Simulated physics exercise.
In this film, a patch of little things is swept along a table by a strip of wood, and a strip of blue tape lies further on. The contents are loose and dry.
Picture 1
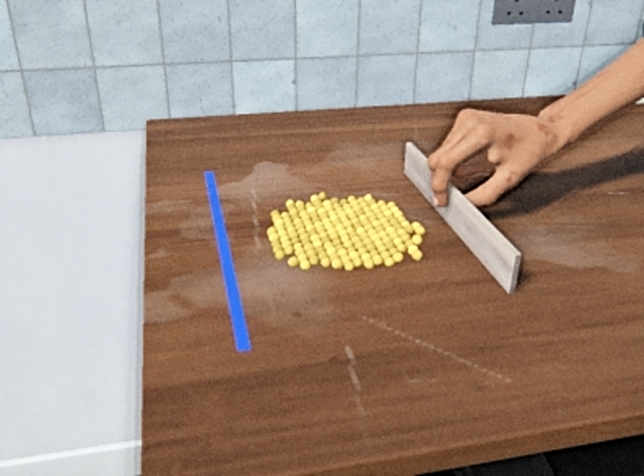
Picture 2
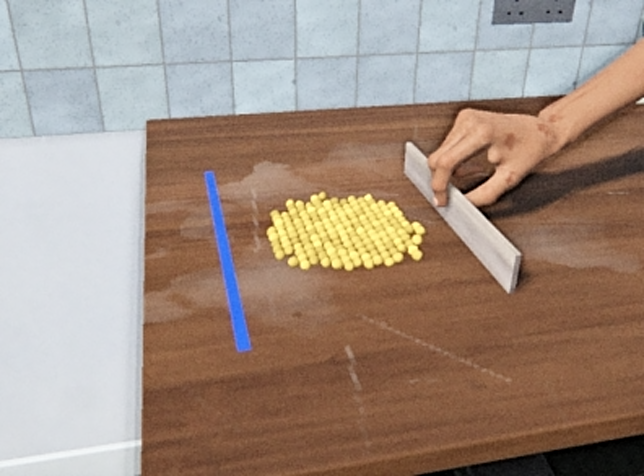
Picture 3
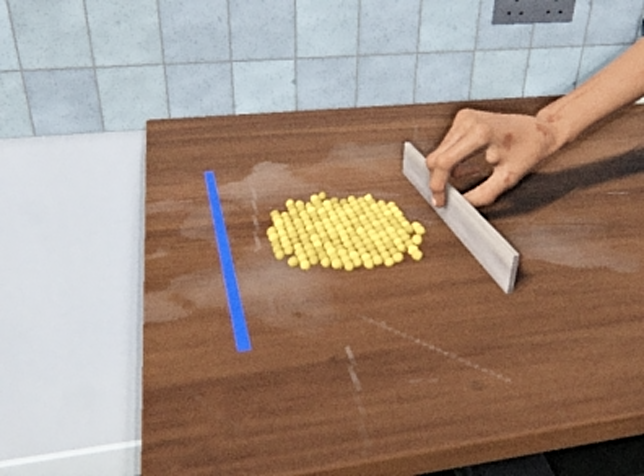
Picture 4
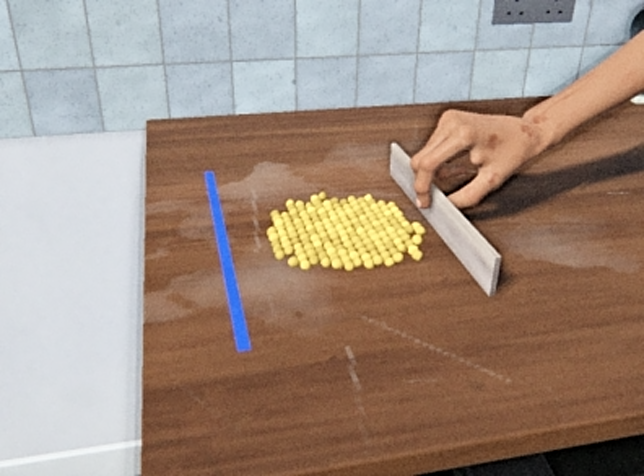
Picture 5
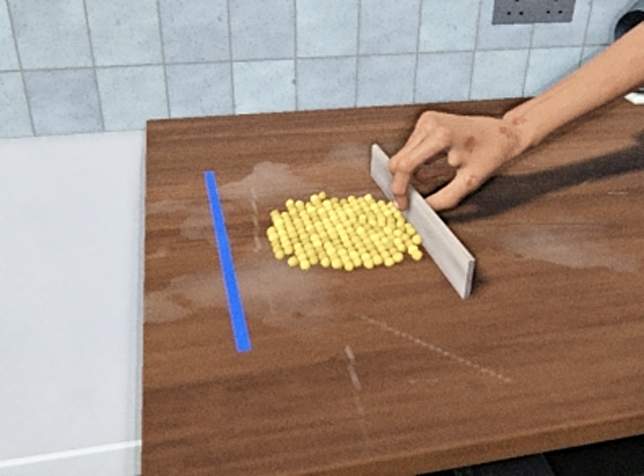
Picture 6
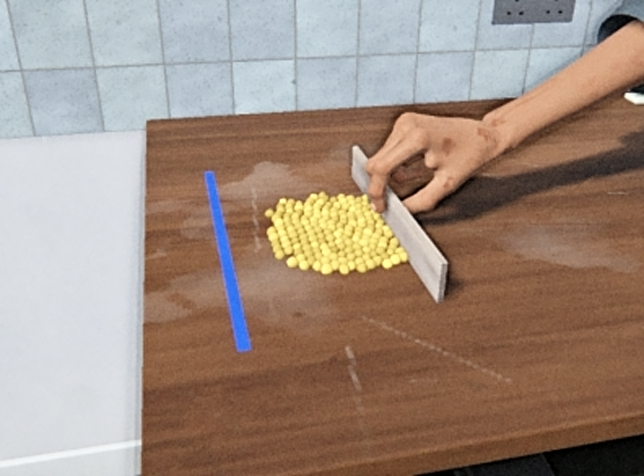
A hand reaches in from the right over a brown wooden table beside a pale blue tiled wall, seen from above at an angle by a still camera. It grips a pale strip of wood standing on edge to the right of a patch of small yellow balls, with blue tape on the left. After resting, the strip slides left, meets the patch and pushes its right side inward.
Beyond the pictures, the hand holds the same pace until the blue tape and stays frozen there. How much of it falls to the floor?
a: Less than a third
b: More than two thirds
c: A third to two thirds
Less than a third.
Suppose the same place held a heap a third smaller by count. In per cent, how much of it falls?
It comes out near 10 per cent of the heap.
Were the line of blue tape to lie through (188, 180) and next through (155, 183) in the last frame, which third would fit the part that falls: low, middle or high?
First in the middle band, then more than two thirds.
Just after the last frame, strip of wood still moving, near (303, 202); heap all on the table, its front near (206, 246).
A moment on, strip of wood stopped at the blue tape; heap about a tenth over the edge.
Further on, strip of wood stopped at the blue tape; heap roughly a quarter over the edge.
When it is over, strip of wood stopped at the blue tape; heap roughly a quarter over the edge.
